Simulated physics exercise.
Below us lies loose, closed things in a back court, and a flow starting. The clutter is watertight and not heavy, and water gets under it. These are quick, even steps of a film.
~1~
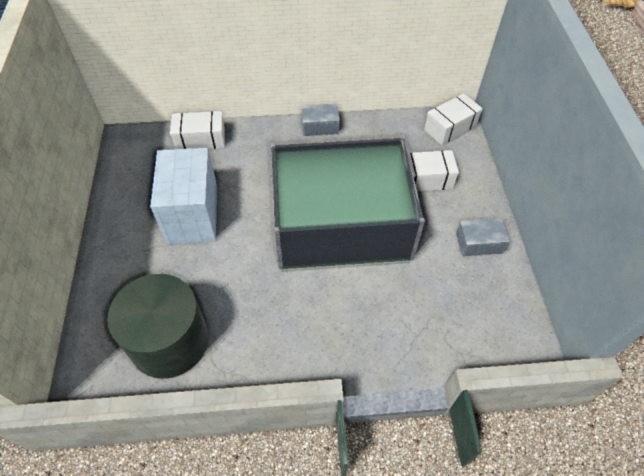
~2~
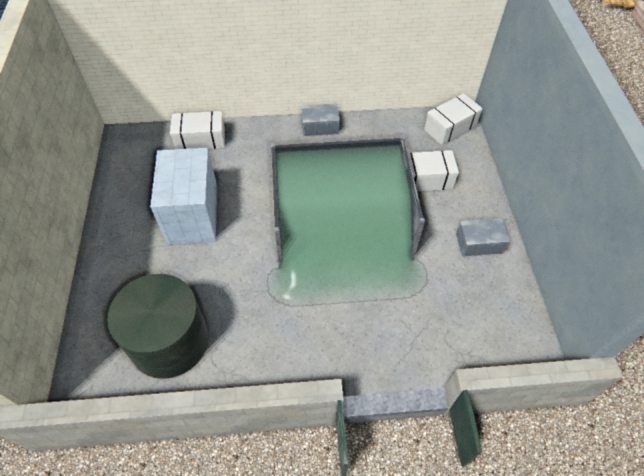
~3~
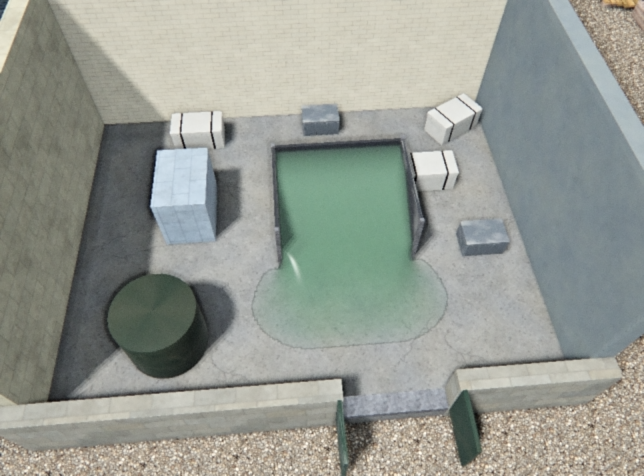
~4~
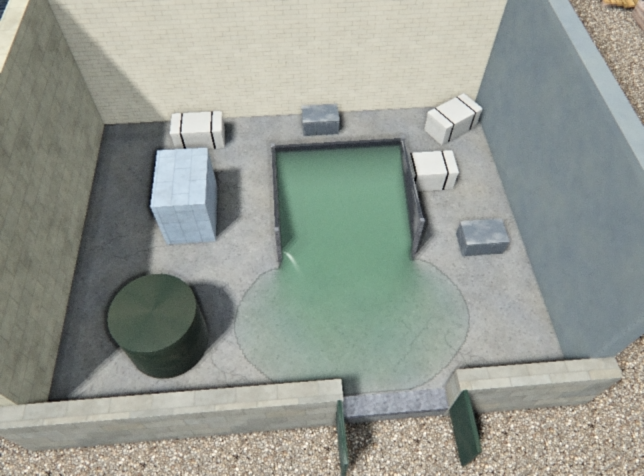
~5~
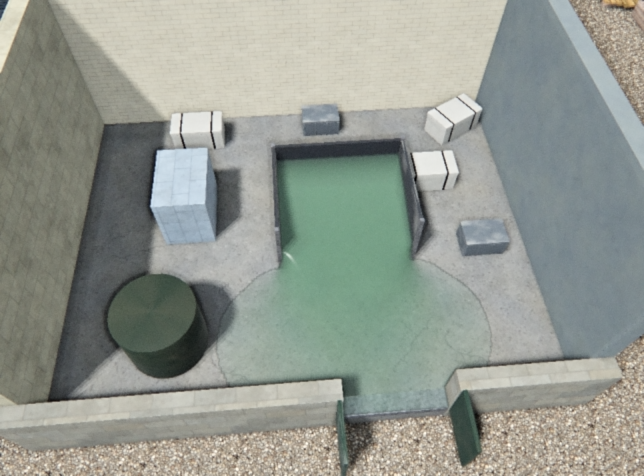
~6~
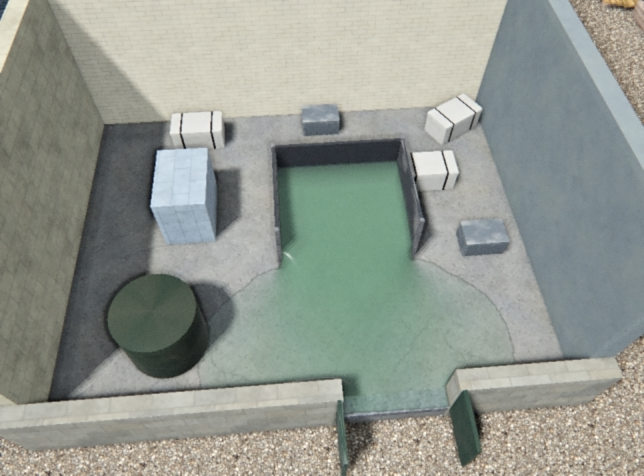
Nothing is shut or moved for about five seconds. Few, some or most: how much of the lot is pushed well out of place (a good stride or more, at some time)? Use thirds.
Share: Less than a third.
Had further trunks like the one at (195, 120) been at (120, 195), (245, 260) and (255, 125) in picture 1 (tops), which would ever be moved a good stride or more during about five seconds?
In that order: Yes, under that, no.
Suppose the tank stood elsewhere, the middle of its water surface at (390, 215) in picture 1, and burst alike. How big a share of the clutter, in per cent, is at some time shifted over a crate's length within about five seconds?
Close to 40 %.
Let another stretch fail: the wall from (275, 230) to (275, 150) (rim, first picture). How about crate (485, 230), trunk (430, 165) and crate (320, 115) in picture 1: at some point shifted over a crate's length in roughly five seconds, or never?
One after the other: Never so far, under that, shifted that much.
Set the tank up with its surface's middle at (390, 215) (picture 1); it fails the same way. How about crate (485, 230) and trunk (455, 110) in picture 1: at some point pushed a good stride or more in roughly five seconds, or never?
In turn: Yes, that far or more.
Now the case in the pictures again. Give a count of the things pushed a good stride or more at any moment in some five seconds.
It comes to 0.
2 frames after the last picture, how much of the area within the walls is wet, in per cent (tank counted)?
Near 35 in a hundred.
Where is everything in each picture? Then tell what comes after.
A crate at (320, 113) rests on the ground; a trunk at (196, 122) rests on the ground; 0 of 5 have shifted, in the first picture.
A crate at (320, 113) rests on the ground; a trunk at (196, 122) rests on the ground; 0 of 5 have shifted, in the second picture.
A crate at (320, 113) rests on the ground; a trunk at (196, 122), on the bottom; 0 of 5 have shifted, in the third picture.
A crate at (320, 113) rests on the ground; a trunk at (196, 122) rests on the ground; 0 of 5 have shifted, in the fourth picture.
A crate at (320, 113), on the bottom; a trunk at (196, 122), on the bottom; 0 of 5 have shifted, in the fifth picture.
A crate at (320, 113), on the bottom; a trunk at (196, 122), on the bottom; 0 of 5 have shifted, in the sixth picture.
A moment on, 0 of 5 are well off their spots; 0 afloat.
Next, 0 of 5 are well off their spots; 0 afloat.
Later, 0 of 5 are well off their spots; 0 afloat.
In the end, 0 of 5 are well off their spots, and 0 have been at some point; 0 afloat.
